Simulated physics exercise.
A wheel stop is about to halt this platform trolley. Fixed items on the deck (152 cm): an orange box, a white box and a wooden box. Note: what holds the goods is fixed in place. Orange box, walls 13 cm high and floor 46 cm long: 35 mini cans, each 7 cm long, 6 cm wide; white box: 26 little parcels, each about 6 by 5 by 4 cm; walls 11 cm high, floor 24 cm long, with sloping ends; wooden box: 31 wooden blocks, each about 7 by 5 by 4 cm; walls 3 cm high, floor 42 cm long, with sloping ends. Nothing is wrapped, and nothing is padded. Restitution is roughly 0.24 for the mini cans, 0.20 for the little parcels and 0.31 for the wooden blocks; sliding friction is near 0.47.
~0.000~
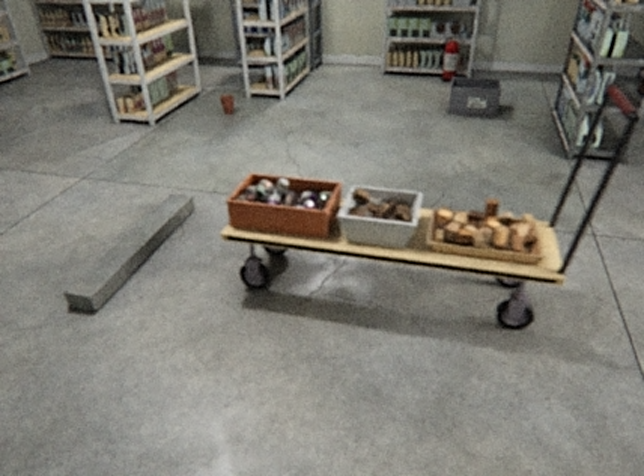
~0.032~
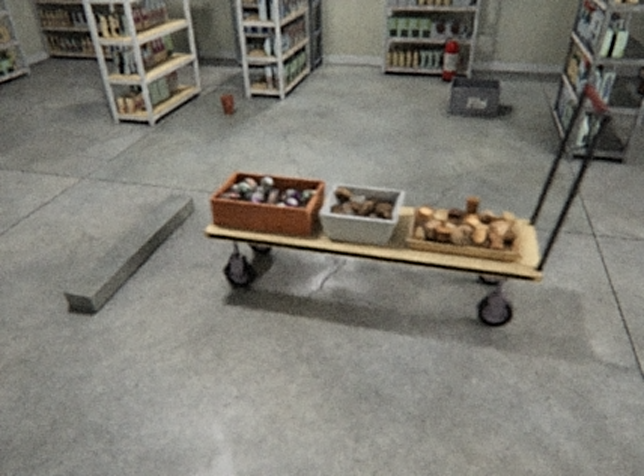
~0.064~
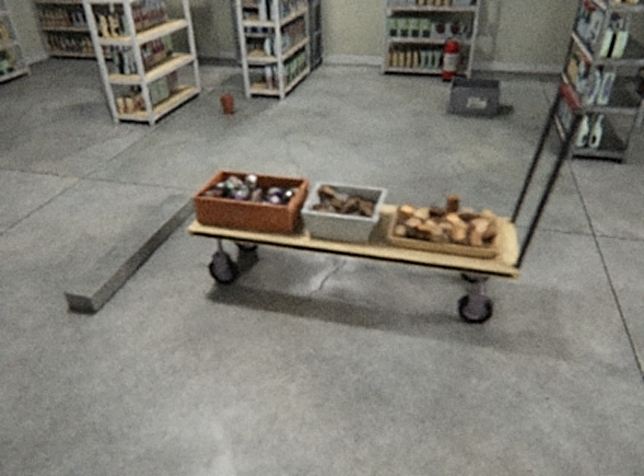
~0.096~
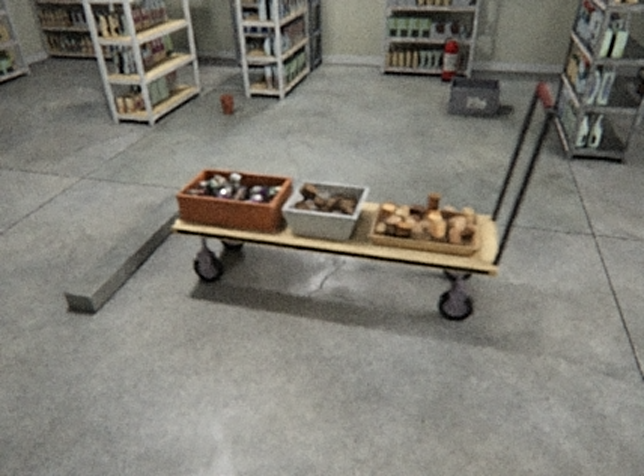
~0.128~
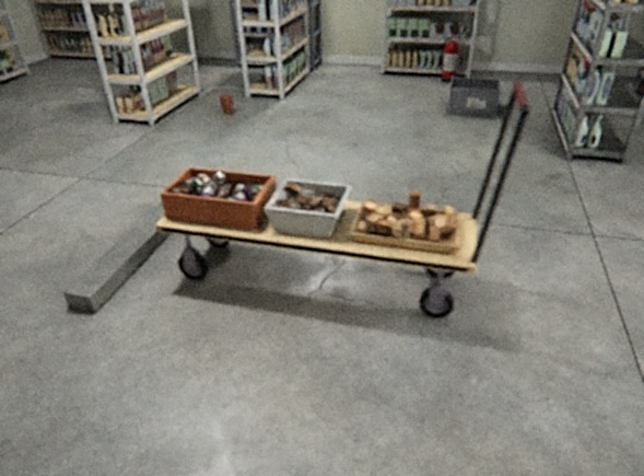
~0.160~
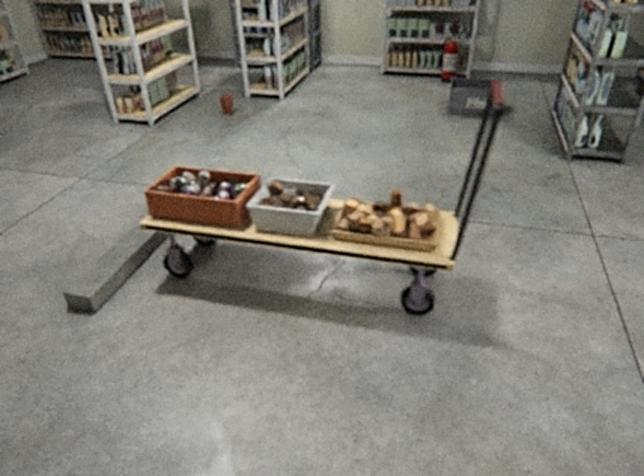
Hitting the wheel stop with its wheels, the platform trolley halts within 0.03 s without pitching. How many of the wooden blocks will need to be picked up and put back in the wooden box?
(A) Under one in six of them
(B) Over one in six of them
(B) Over one in six of them.
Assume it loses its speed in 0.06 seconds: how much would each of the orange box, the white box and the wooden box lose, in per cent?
Then orange box 0, white box 0, wooden box 30 per cent.
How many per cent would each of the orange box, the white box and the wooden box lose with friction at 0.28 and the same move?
Orange box 10%, white box 10%, wooden box 40%.
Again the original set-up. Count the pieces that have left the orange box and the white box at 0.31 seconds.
Orange box 0, white box 0, roughly.
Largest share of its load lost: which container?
Wooden box.
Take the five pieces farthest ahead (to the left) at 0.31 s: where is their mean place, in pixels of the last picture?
I'd put them at about (137, 184).
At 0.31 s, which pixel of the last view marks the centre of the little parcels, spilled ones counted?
Roughly at (247, 202).
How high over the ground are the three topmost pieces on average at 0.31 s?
Mean height: Some 56 cm.
After 0.21 s, impact.
After 0.31 s, orange box 35 in, 0 out, white box 26 in, 0 out and wooden box 26 in, 5 out.
After 0.43 s, orange box 35 in, 0 out, white box 26 in, 0 out and wooden box 20 in, 11 out.
After 0.66 s, orange box 33 in, 2 out, white box 24 in, 2 out and wooden box 19 in, 12 out.
Final count (at 1.17 s), orange box 33 in, 2 out, white box 24 in, 2 out and wooden box 19 in, 12 out. Asked share, 12 of 31, 39 per cent.
